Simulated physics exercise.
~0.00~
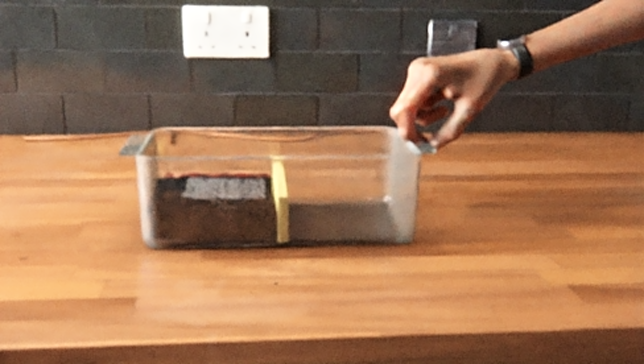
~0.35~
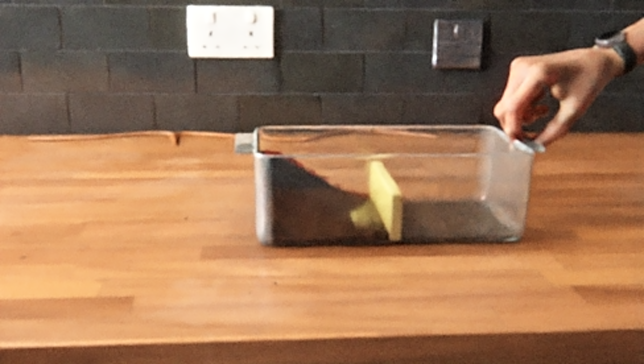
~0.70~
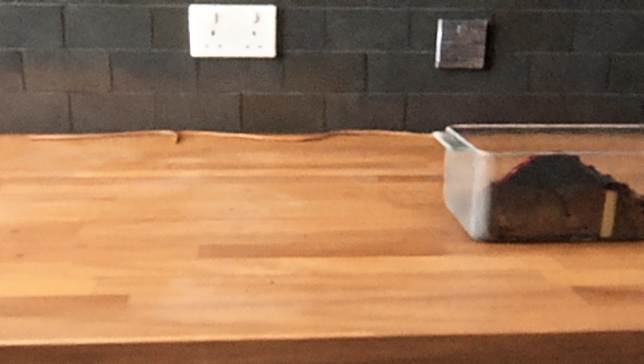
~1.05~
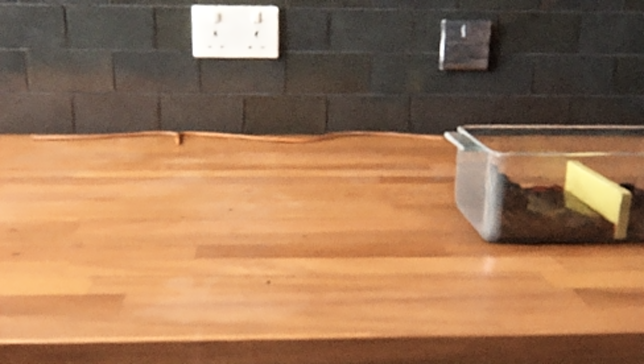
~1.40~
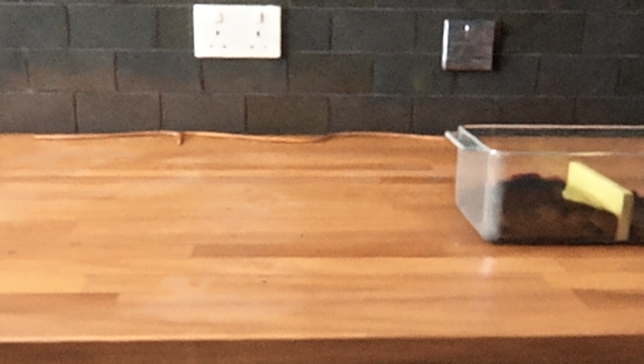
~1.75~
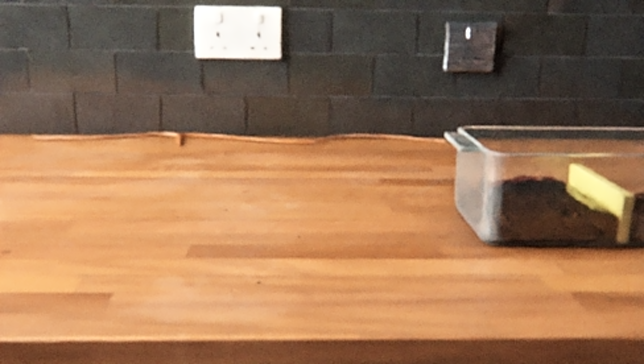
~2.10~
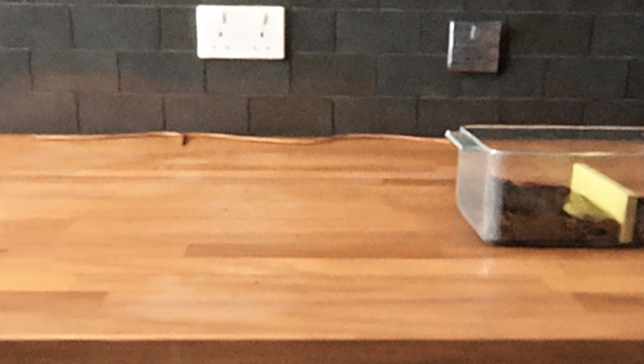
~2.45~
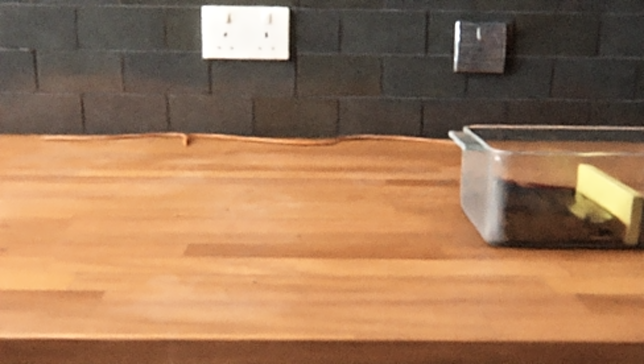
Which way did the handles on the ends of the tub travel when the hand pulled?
The handles travelled to the right along with the tub.
